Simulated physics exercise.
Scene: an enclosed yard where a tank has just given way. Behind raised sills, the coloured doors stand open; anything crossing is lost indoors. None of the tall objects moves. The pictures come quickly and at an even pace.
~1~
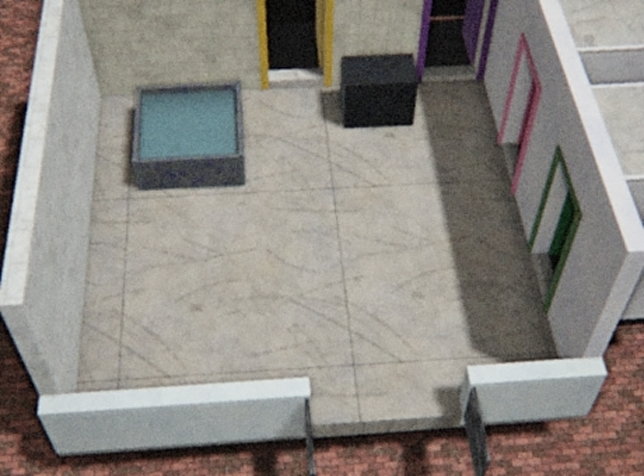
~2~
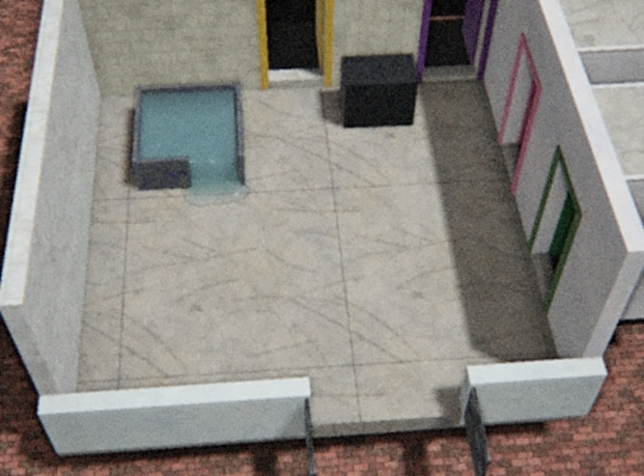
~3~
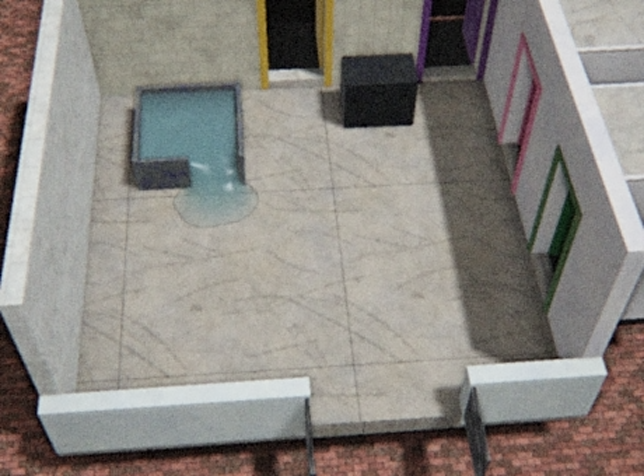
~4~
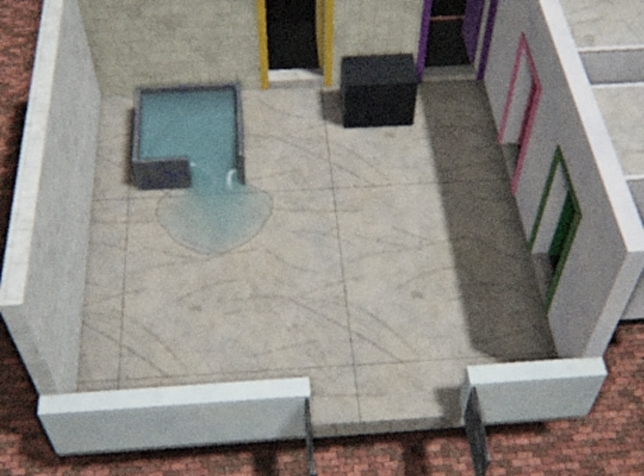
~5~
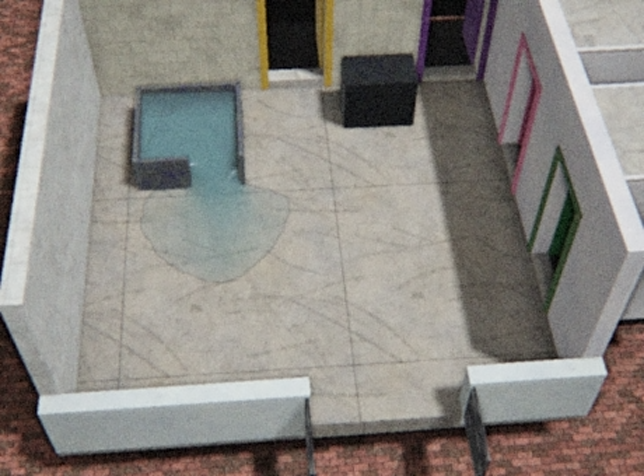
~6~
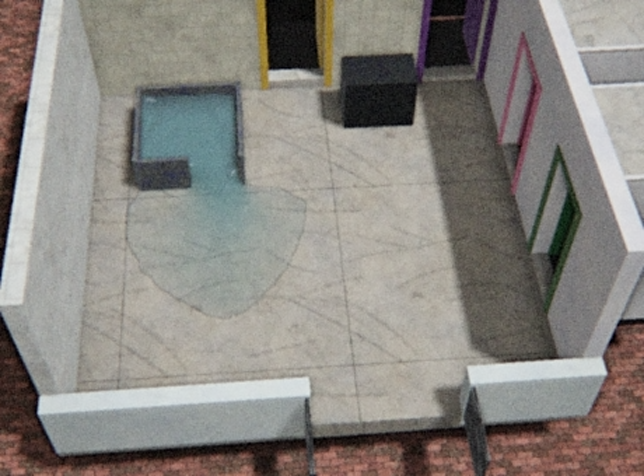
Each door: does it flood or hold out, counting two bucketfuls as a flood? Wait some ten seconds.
Yellow door holds out, purple door holds out, pink door holds out, green door holds out.
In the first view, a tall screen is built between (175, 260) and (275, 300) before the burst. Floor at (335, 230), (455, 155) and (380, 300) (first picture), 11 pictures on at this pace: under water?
Results in order: Swamped / bone-dry / swamped.
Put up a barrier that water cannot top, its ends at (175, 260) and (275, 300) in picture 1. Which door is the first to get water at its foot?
Answer: The green-painted one.
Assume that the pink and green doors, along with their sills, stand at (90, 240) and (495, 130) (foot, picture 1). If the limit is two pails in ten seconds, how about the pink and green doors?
Result - pink door remains within the limit; green door remains within the limit.
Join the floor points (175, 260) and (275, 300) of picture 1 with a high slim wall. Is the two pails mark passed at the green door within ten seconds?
Here's how it goes: The green door ends up swamped.
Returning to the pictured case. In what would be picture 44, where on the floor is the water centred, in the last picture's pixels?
Close to (260, 286).
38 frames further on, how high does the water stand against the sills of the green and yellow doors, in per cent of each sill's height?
Close to 130 per cent for the first one and close to 0 per cent for the second.
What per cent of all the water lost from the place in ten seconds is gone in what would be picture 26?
Roughly 30 per cent.
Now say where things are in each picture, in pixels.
In the first picture, still water in the water tank at (189, 124).
In the second picture, the front is at (189, 197), out from the gap at (216, 174).
In the third picture, water pours out at (216, 176) and has run to (197, 222).
In the fourth picture, the front is at (201, 248), out from the gap at (216, 176).
In the fifth picture, water pours out at (216, 176) and has run to (232, 274).
In the sixth picture, water pours out at (216, 176) and has run to (220, 312).
A moment on, water covers 30 % of the floor; the yellow door not reached, the purple door not reached, the pink door not reached, the green door not reached.
Next, water covers 45 % of the floor; the yellow door not reached, the purple door not reached, the pink door not reached, the green door not reached.
Then, water covers 45 % of the floor; the yellow door not reached, the purple door not reached, the pink door not reached, the green door not reached.
Later, water covers 45 % of the floor; the yellow door not reached, the purple door not reached, the pink door not reached, the green door wet at the sill, nothing in.
In the end, water covers 65 % of the floor; the yellow door not reached, the purple door not reached, the pink door wet at the sill, nothing in, the green door under two buckets in.
